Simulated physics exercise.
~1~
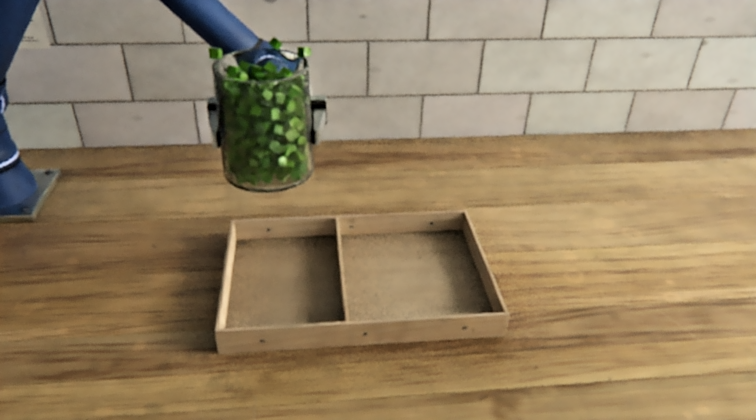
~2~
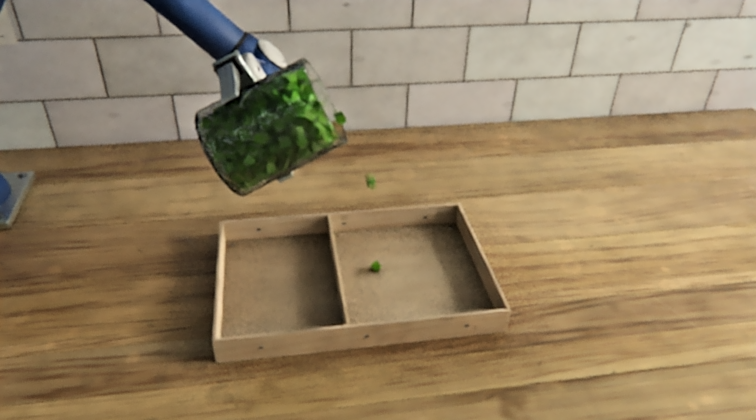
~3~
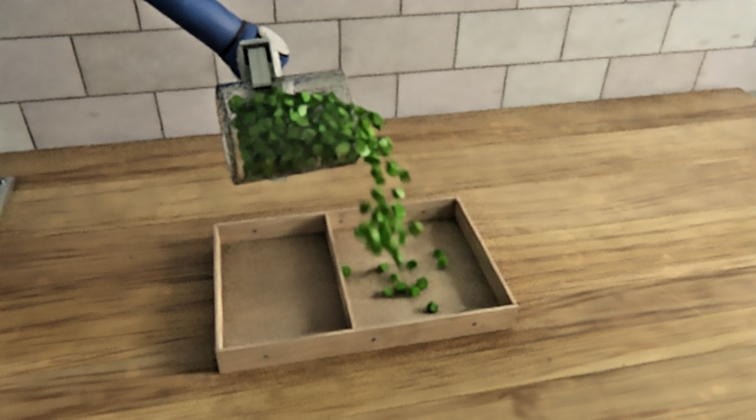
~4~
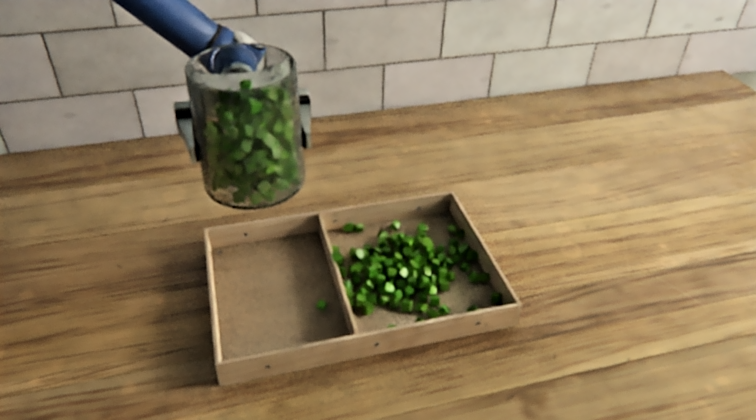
At the start, a blue robot arm holds a clear tumbler full of green vegetable dice upright above a wooden table, near a shallow wooden tray split in two by a cross wall. The arm tips the tumbler over toward the right, and the first few pieces drop out. A thicker stream then tumbles over the rim and scatters in the right-hand part of the tray. The arm turns the tumbler upright again. At the end, a heap of dice lies in the right part, a lone piece sits in the left part, and many remain in the tumbler.
